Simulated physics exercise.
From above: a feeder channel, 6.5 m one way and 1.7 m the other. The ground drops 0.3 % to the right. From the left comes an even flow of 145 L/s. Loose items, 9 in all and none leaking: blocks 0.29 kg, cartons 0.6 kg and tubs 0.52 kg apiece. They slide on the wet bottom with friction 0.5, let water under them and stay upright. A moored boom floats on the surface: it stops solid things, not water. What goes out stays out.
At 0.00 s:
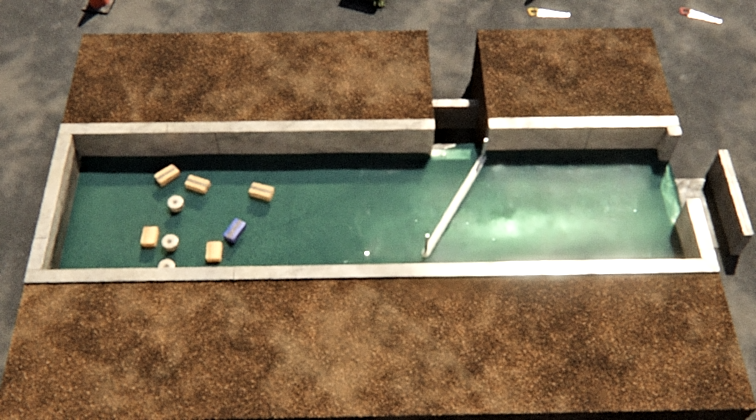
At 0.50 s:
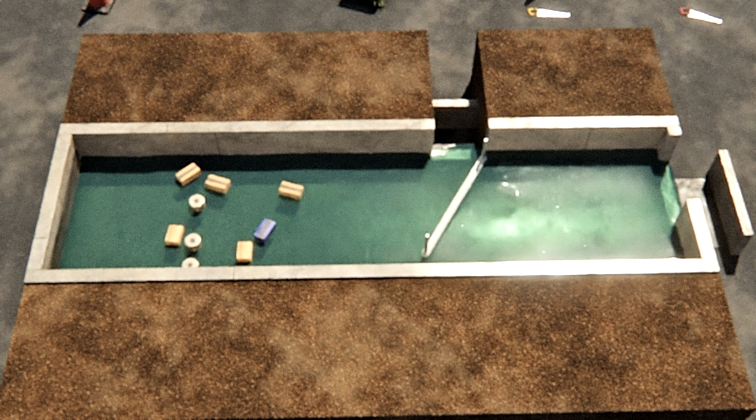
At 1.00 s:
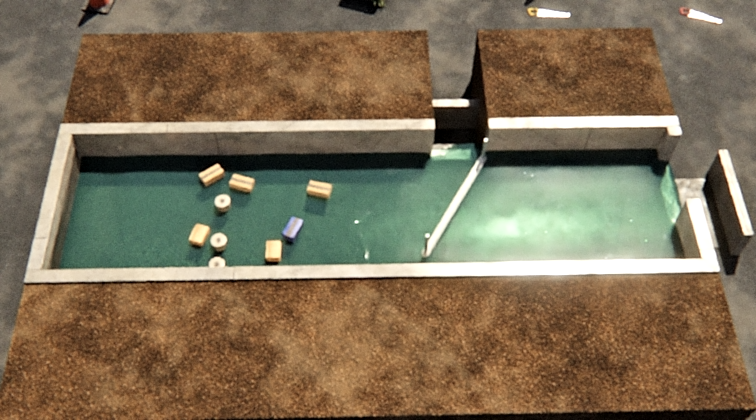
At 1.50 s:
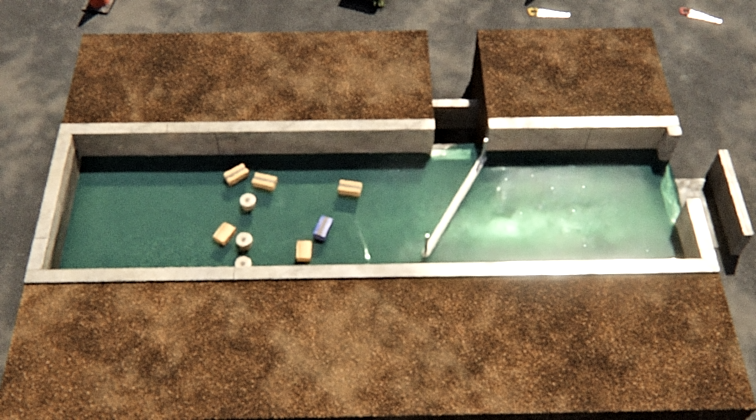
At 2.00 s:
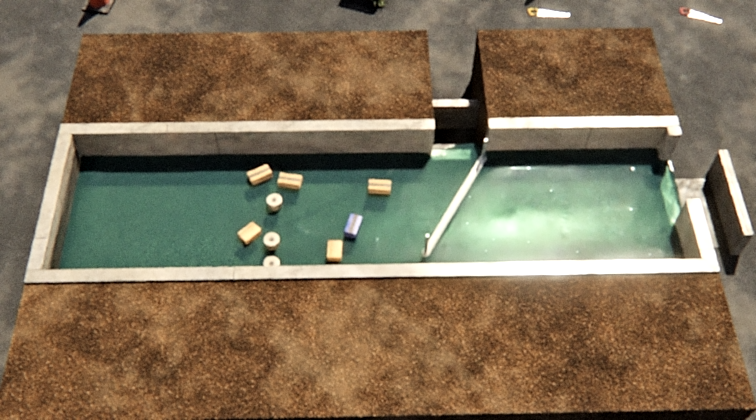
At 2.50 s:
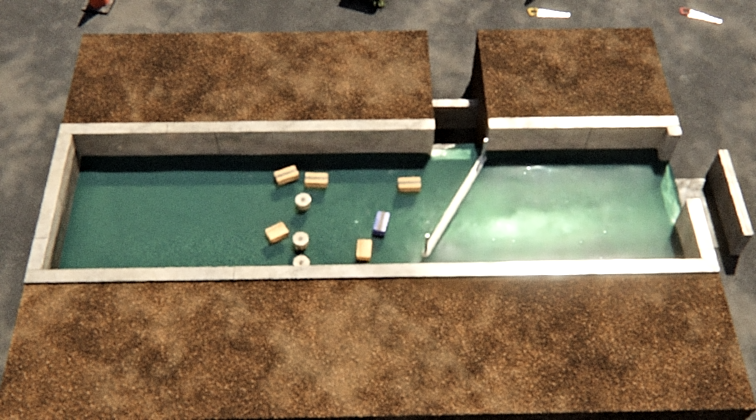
The clip shows a walled channel of green water from above, with a slanted boom across it, as a loose group of tan cartons, round pale tubs and one blue carton drifts steadily rightward from the left side.
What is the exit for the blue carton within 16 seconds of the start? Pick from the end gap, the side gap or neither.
For the blue carton, side gap.
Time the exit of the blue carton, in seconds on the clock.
Near 8.5 s.
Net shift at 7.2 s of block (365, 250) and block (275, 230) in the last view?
In that order: 200 cm, 350 cm.
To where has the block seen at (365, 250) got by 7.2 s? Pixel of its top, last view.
Around (427, 228).
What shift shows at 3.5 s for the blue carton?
About 200 cm.
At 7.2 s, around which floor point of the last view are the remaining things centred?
At about (461, 221).
After 3.5 s the blue carton is near (435, 212), 2.1 m from its start, afloat; 0 of 9 are out; 9 afloat.
After 7.2 s the blue carton is near (461, 173), 2.5 m from its start, afloat; 4 of 9 are out; 5 afloat.
After 12.0 s the blue carton has gone out by the side gap; 7 of 9 are out; 2 afloat.
After 16.0 s the blue carton has gone out by the side gap; 9 of 9 are out; 0 afloat.
